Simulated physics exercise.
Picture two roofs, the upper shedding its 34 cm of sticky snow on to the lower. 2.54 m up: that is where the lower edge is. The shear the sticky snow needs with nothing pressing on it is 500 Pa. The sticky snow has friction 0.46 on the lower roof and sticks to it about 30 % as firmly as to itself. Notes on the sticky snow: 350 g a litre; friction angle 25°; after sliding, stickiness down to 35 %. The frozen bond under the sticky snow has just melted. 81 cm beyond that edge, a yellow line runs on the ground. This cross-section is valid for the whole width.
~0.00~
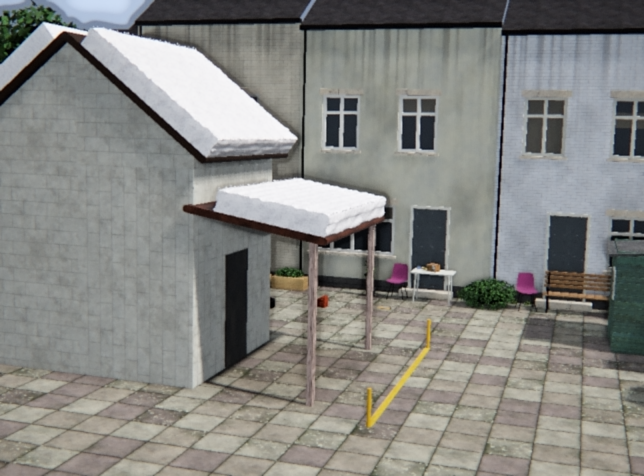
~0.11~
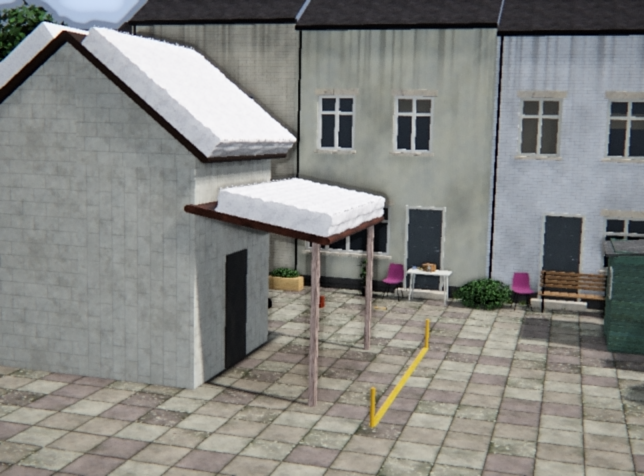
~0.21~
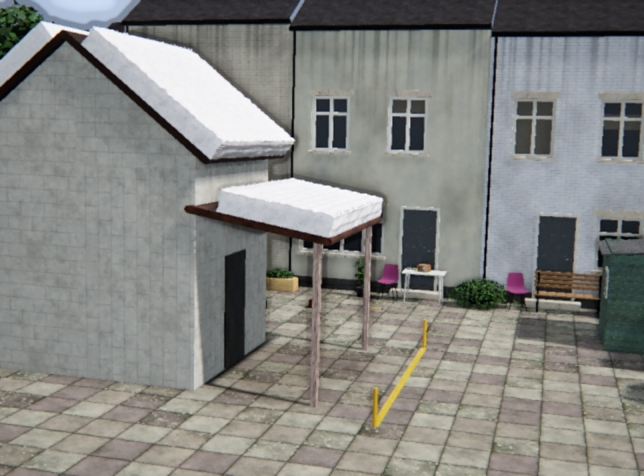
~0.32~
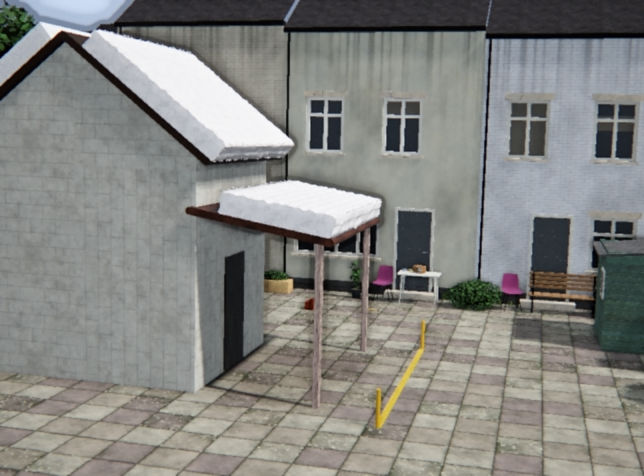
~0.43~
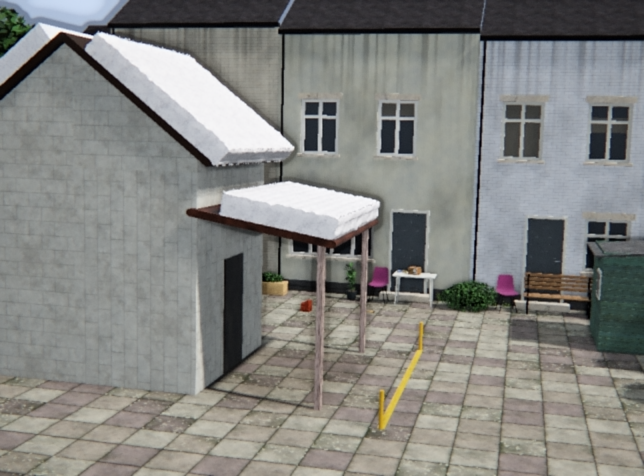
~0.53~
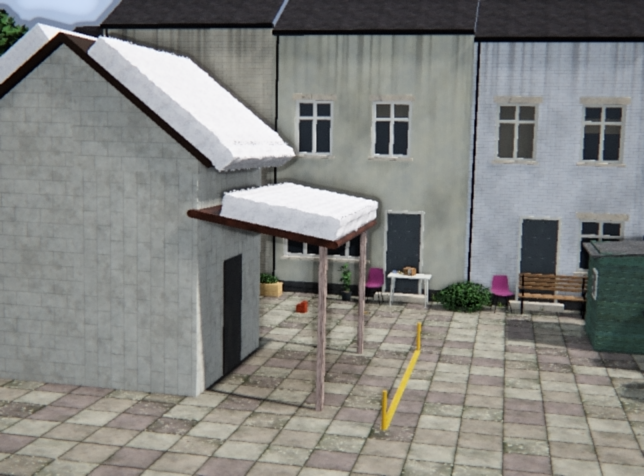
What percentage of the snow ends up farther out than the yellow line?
About 2 %.
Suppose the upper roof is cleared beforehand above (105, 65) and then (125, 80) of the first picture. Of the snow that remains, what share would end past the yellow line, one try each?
In that order: 0 %, 0 %.
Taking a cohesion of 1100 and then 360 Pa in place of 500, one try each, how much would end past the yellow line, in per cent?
Result: 0 % for the first case, 10 % for the second.
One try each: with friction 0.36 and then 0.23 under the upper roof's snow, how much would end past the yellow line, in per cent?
I'd say 16 %, followed by 25 %.
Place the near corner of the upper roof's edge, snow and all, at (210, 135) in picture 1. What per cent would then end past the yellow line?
Roughly 20 %.
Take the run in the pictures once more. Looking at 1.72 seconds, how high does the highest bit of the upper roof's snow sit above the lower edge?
I'd estimate around 1.8 m up from the lower edge.
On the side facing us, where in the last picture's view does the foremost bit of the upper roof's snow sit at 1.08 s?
(254, 190) or thereabouts.
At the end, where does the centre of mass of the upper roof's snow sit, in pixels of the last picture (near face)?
You'll find it around (265, 213).
After 1.08 s, none is below the lower edge and 0 % is past the line.
After 1.72 s, none is below the lower edge and 0 % is past the line.
After 2.36 s, none is below the lower edge and 0 % is past the line.
After 3.00 s, 3 % is below the lower edge and 0 % is past the line.
After 6.00 s, 13 % is below the lower edge and 2 % is past the line.
